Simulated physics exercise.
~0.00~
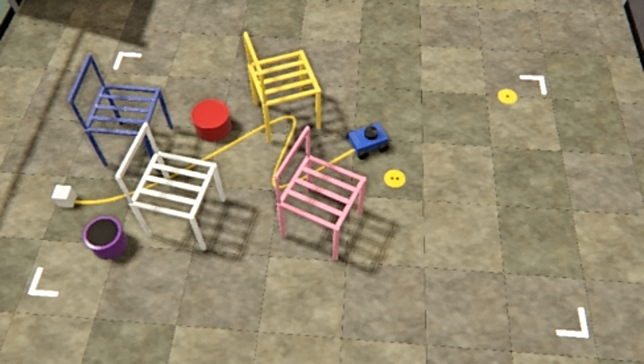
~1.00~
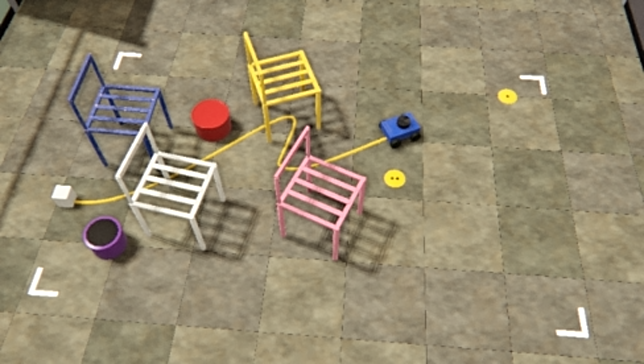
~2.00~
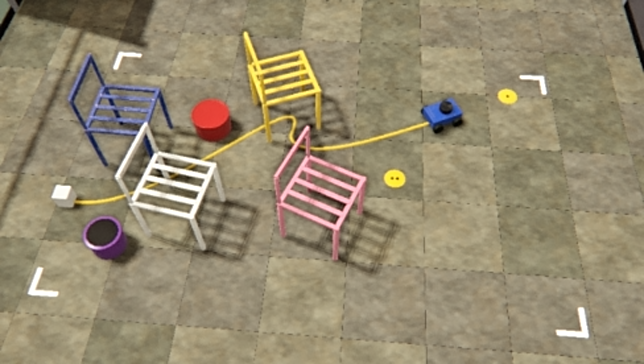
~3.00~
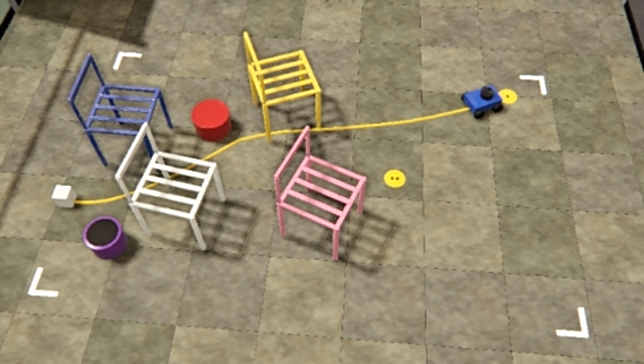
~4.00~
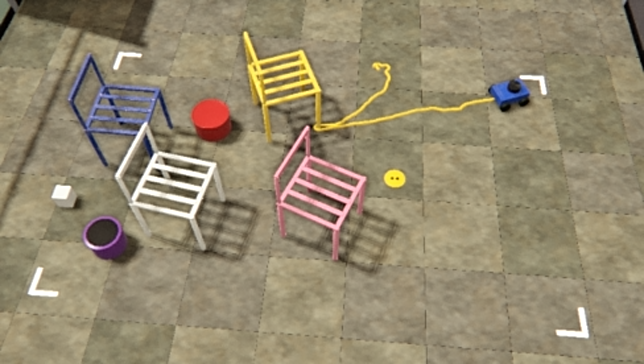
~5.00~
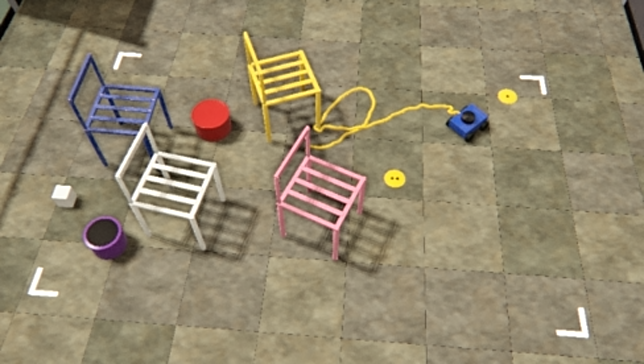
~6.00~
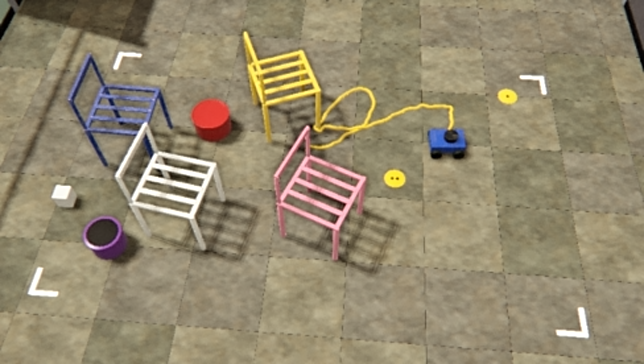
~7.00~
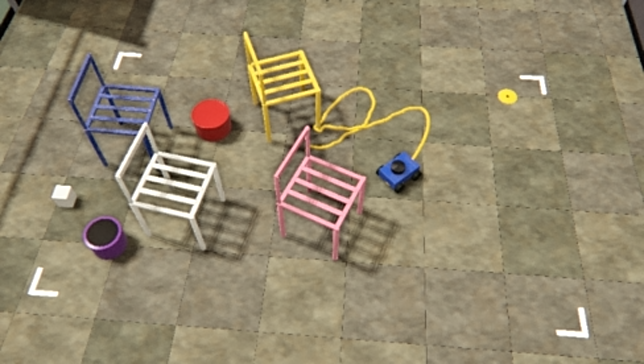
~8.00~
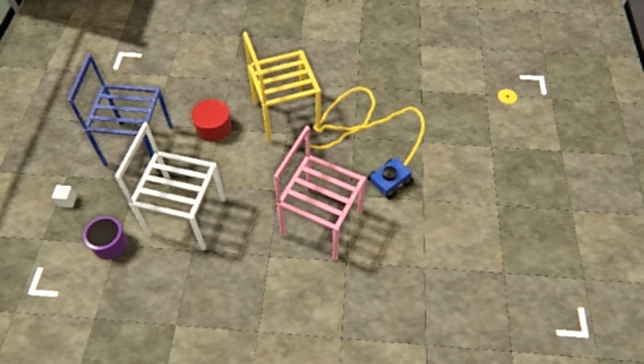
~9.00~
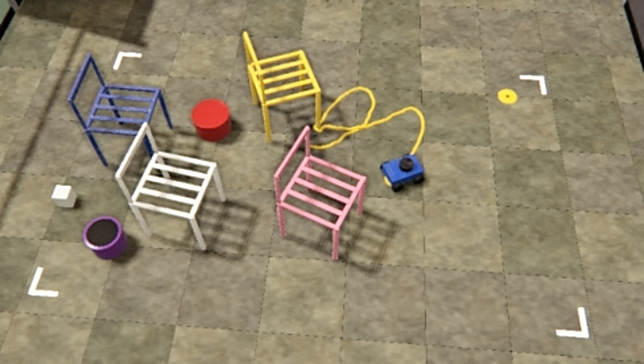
The clip opens on a tiled floor where a small blue cart trails a yellow lead that winds past the chairs and a red bin to a small white block at left, near a purple pot. The cart rolls right and slightly up, drawing the slack out until the lead runs nearly straight. As it reaches the far yellow marker, the lead comes away from the block and its loose end lies near the yellow chair. The cart then turns back down and left, the lead looping behind it. It stops over the nearer marker beside the pink chair, then shifts back very slightly, with chairs and bin unmoved.
